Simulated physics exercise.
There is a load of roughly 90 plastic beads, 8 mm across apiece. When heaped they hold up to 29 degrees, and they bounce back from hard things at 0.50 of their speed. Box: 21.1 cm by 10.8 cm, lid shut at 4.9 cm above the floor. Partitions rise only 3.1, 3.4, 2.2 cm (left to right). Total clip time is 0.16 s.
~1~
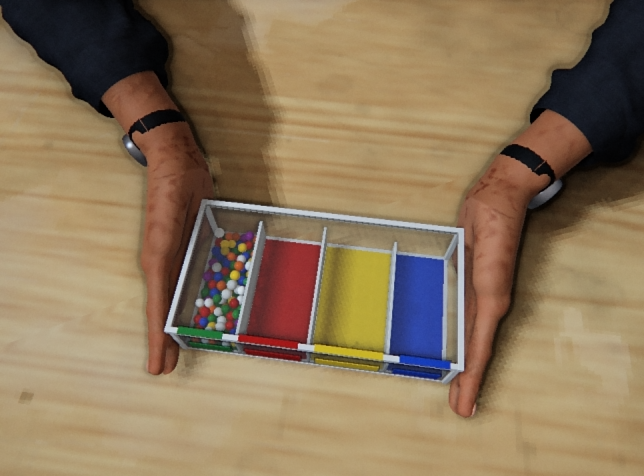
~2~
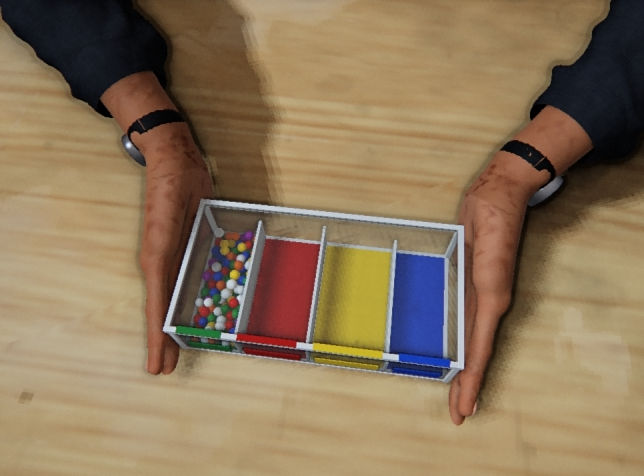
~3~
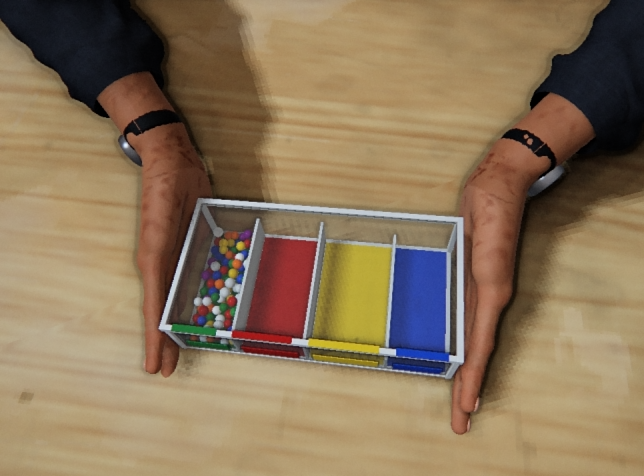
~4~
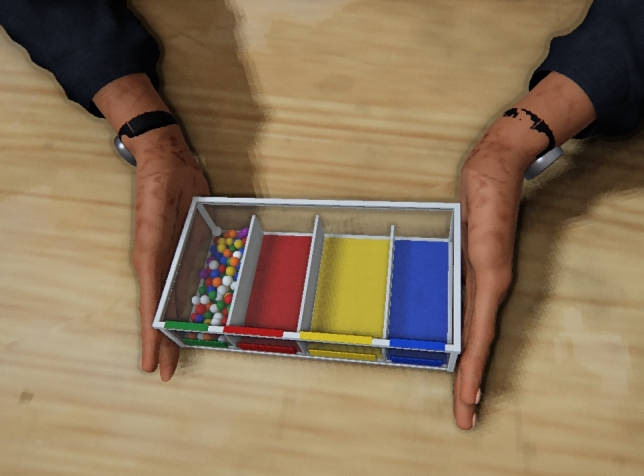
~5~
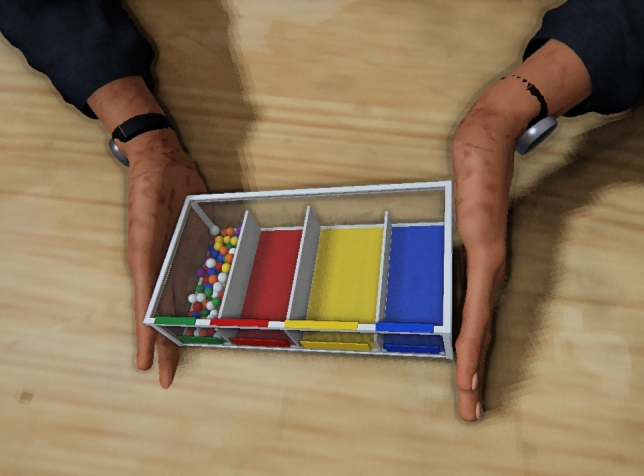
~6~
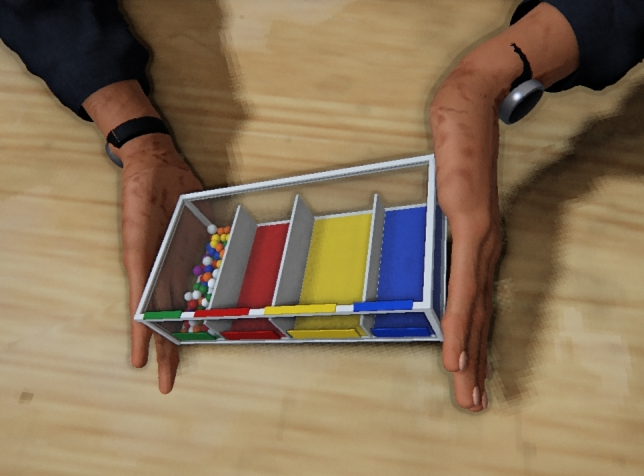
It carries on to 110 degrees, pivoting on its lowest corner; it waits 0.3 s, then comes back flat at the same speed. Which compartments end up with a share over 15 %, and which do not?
Red not over, blue not over, green over, yellow not over.
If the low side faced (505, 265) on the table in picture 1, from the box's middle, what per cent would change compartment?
About 55 per cent.
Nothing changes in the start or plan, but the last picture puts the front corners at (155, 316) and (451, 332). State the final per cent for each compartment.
You'd see red at 0 percent, blue at 0, green at 100 and yellow at 0 percent.
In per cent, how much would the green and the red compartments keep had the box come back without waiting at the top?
Then green keeps 100% and red keeps 0%.
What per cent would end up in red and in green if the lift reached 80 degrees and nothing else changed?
Red: 0; green: 100 (per cent).
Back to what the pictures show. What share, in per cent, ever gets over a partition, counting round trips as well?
Something like 0 per cent of the pieces.
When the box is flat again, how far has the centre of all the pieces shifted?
Measured shift: Some 1.0 cm.
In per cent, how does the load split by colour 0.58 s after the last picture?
In per cent: Red 0, blue 0, green 100, yellow 0.
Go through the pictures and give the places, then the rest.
The first frame shows box tilt 0 degrees, front corners at (172, 328) and (457, 365); green 100 %.
The second frame shows box tilt 1 degrees, front corners at (170, 327) and (458, 363).
The third frame shows box tilt 4 degrees, front corners at (166, 325) and (457, 357), lowest corner left back.
The fourth frame shows box tilt 9 degrees, front corners at (160, 323) and (454, 346), lowest corner left back.
The fifth frame shows box tilt 16 degrees, front corners at (151, 319) and (444, 328), lowest corner left back.
The sixth frame shows box tilt 24 degrees, front corners at (142, 316) and (424, 304), lowest corner left back; green 100 %.
Then, 0.58 s after the last picture, tilt 110 degrees; green 100 %.
Then, 0.97 s after the last picture, tilt 63 degrees; green 100 %.
Then, 1.44 s after the last picture, tilt 0 degrees; green 100 %.
In the end, red 0 %, blue 0 %, green 100 %, yellow 0 %.
